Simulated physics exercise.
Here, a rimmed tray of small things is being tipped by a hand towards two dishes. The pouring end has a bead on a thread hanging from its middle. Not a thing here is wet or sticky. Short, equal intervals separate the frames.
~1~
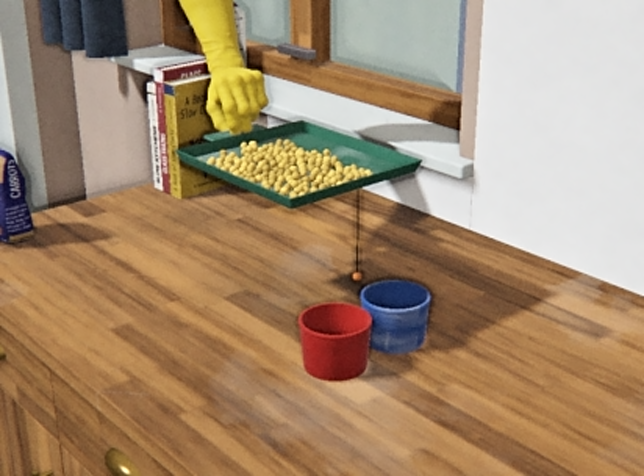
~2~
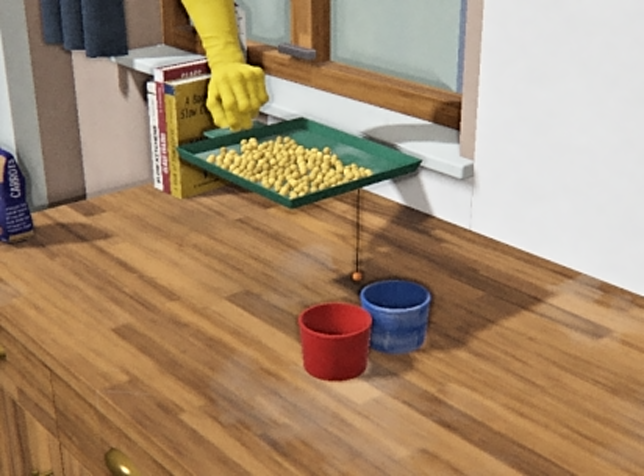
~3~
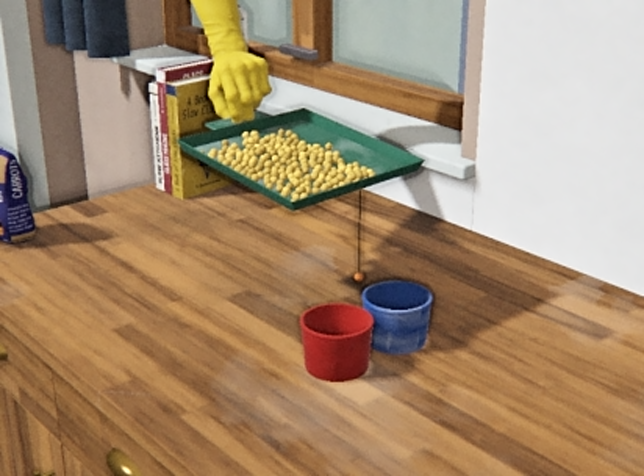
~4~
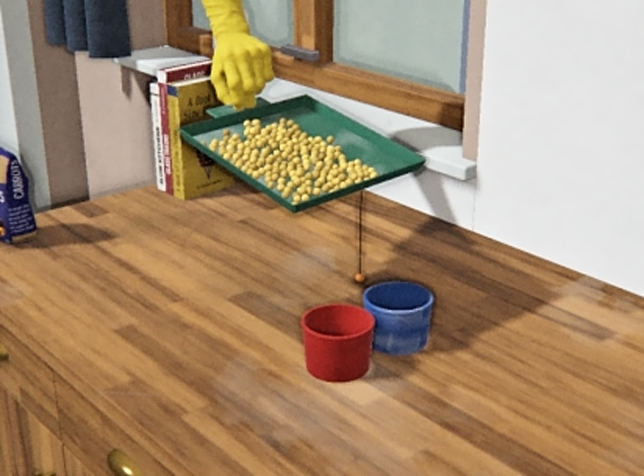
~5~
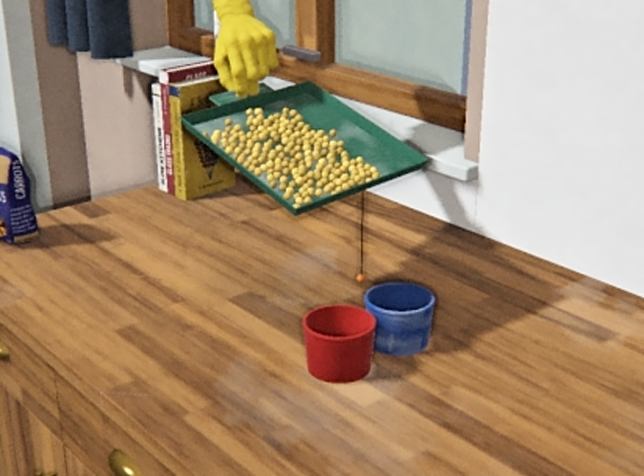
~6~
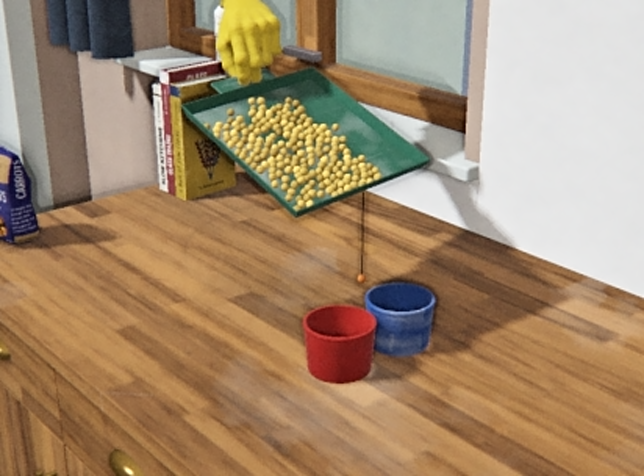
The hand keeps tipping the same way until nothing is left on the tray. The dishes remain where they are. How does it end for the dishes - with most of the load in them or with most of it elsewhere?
Most of what falls will go into the dishes.
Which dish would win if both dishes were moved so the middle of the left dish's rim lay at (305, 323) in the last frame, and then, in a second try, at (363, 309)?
In the first position the left of the two, in the second the left of the two.
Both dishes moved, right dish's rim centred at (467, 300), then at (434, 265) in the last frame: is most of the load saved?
Result - try one, below the halfway mark; try two, below the halfway mark.
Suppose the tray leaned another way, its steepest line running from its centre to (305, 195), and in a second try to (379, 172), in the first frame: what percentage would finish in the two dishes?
Respectively close to 30 and 10 in a hundred.
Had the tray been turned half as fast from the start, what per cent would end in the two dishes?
That works out at some 70 per cent.
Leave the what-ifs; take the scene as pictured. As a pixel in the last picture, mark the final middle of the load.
Close to (342, 360) in the last picture.
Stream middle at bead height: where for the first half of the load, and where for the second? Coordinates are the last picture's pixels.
At (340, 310) for the first part, then at (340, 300) for the others.
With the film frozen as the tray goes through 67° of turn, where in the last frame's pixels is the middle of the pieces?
Mark it at roughly (329, 191) in the final frame.
Soon, tray tipped steeply; most on the tray; a stray few in the left dish; a stray few outside both; about a quarter in the air.
A while on, tray tipped past a quarter turn; about half in the left dish; about a quarter in the right dish; about a quarter outside both; a stray few in the air.
Towards the end, tray tipped past a quarter turn; about half in the left dish; about a quarter in the right dish; about a quarter outside both.
Finally, tray tipped past a quarter turn; about half in the left dish; about a quarter in the right dish; about a quarter outside both.
